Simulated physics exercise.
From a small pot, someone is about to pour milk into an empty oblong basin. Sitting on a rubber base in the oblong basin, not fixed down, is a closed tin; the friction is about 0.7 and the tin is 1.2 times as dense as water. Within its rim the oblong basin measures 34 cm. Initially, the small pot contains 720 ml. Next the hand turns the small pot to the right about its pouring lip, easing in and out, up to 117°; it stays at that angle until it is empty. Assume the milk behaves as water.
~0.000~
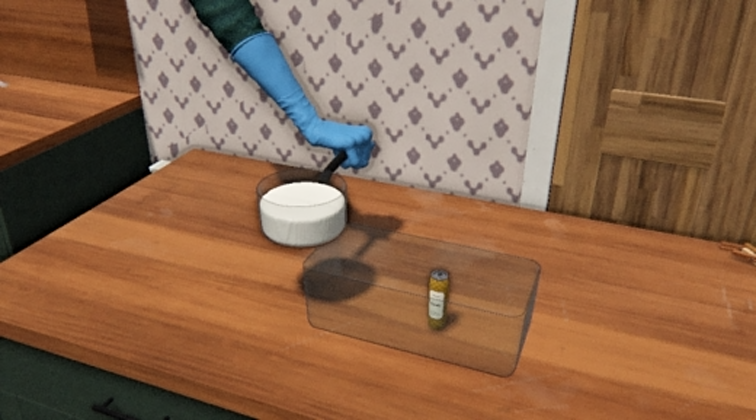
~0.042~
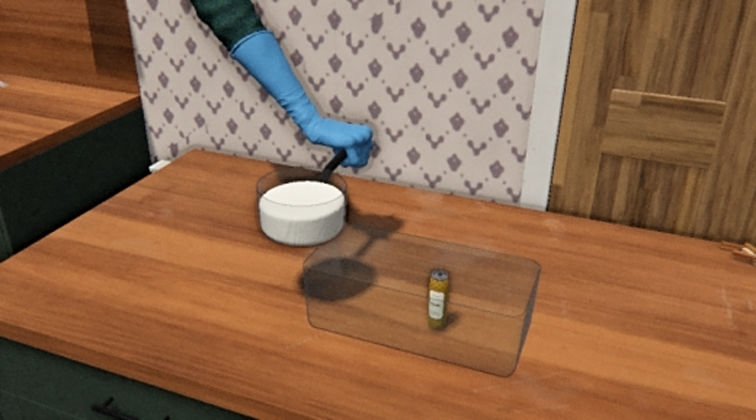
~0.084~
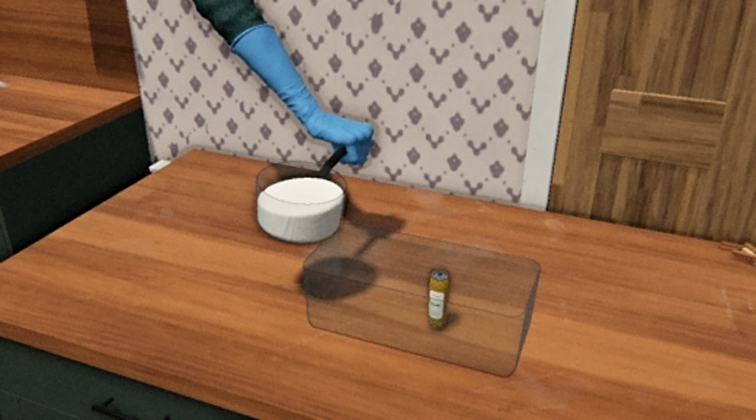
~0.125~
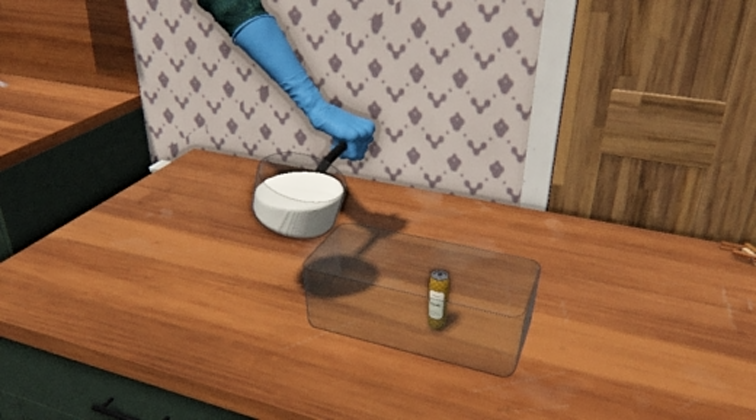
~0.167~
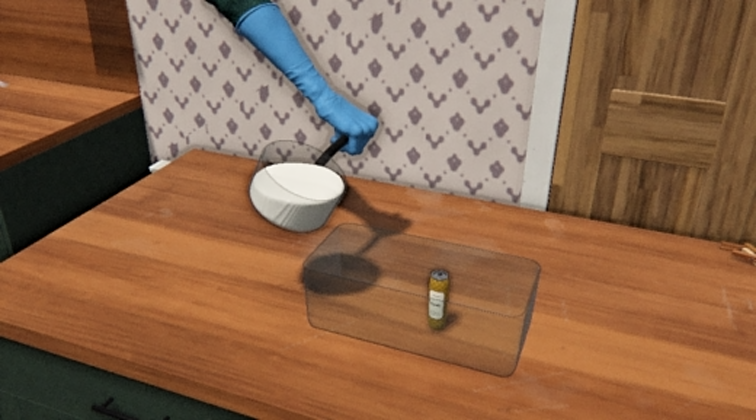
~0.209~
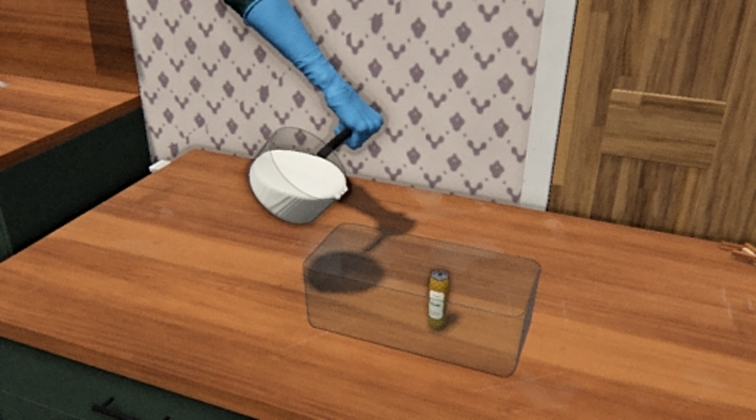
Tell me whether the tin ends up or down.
My bet is it capsizes.
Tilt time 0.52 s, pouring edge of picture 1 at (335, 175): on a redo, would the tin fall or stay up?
Then the tin comes down.
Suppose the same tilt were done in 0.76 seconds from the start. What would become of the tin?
Outcome - the tin ends up overturned.
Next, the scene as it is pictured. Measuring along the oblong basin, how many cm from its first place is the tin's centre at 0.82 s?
Centre to centre, close to 5 cm.
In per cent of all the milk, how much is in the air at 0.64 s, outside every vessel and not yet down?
Estimate: About 10 in a hundred.
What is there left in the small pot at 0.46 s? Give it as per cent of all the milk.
Roughly 40 %.
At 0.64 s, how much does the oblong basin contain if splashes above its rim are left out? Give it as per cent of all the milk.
Close to 88 in a hundred.
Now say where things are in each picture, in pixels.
It leans 0°; its right rim is at (342, 195); the milk meets the walls at (268, 192) and (343, 206); the oblong basin's rim runs from (322, 244) to (533, 290); the tin's top is at (440, 278), in the first picture.
It leans 2°; its right rim is at (342, 195); the milk meets the walls at (267, 191) and (342, 205), in the second picture.
It leans 7°; its right rim is at (342, 196); the milk meets the walls at (266, 188) and (342, 200), in the third picture.
It leans 15°; its right rim is at (342, 196); the milk meets the walls at (263, 182) and (342, 195), in the fourth picture.
It leans 26°; its right rim is at (342, 196); the milk meets the walls at (261, 170) and (342, 190), in the fifth picture.
It leans 39°; its right rim is at (341, 195); the milk meets the walls at (261, 154) and (342, 187); 1 per cent is over the edge, in the sixth picture.
Then, 0.46 s in, the tilt is 111° and 39 per cent is still to pour; the tin stands where it began.
Then, 0.64 s in, the tilt is 117° and 2 per cent is still to pour; the tin leans 10°.
Then, 0.82 s in, the tilt is 117° and 0 per cent is still to pour; the tin stands 5 cm from where it began.
Then, 1.03 s in, the tilt is 117° and 0 per cent is still to pour; the tin leans 35°.
Finally, the tin lies on its side.
